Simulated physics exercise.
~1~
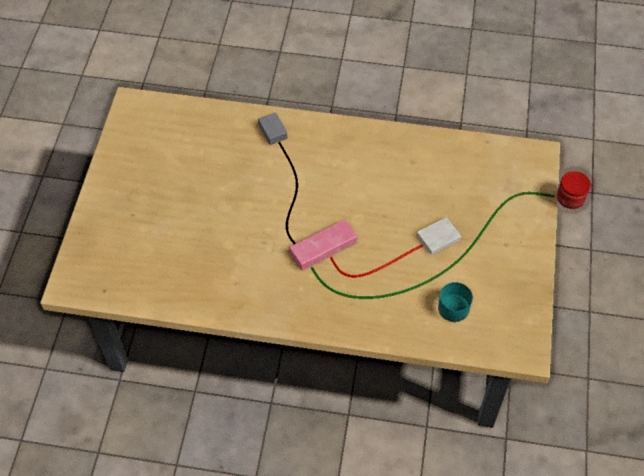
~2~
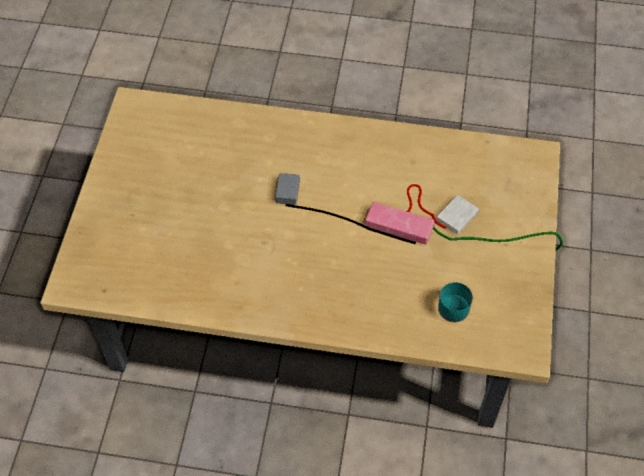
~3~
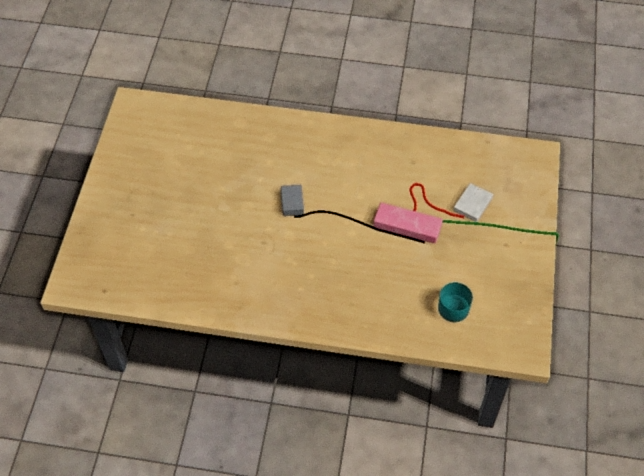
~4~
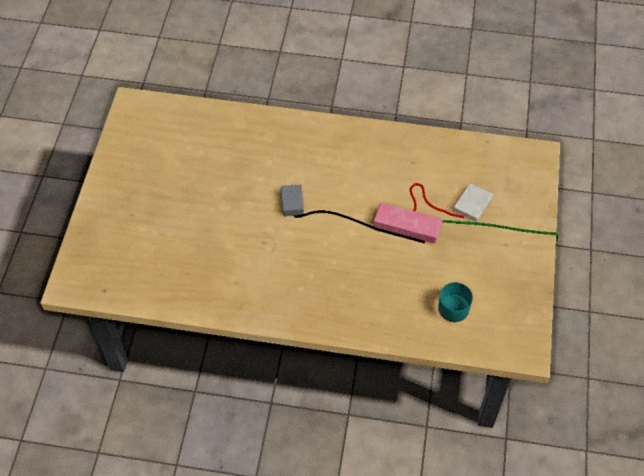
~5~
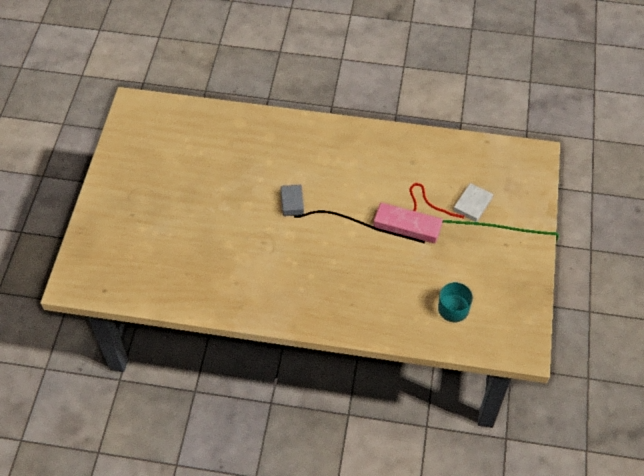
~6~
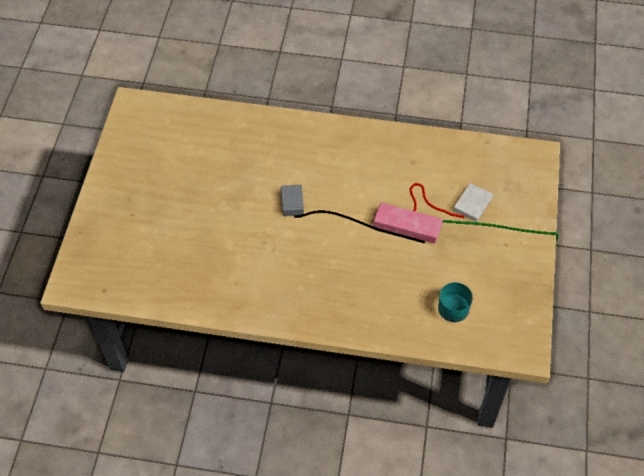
A red cylindrical speaker sits at the right edge of a pale wooden table on a tiled floor, seen from above at an angle, its green cable leading to a pink power strip near the middle. A black cable joins the strip to a grey charger toward the back, a red one joins it to a white drive on the right, and a teal cup stands near the front. The speaker drops out of view beyond the edge, pulling the green cable and strip rightward. The charger slides toward the front, while the drive shifts right and back. Everything settles on the table, the green cable taut over the edge and the cup unmoved.
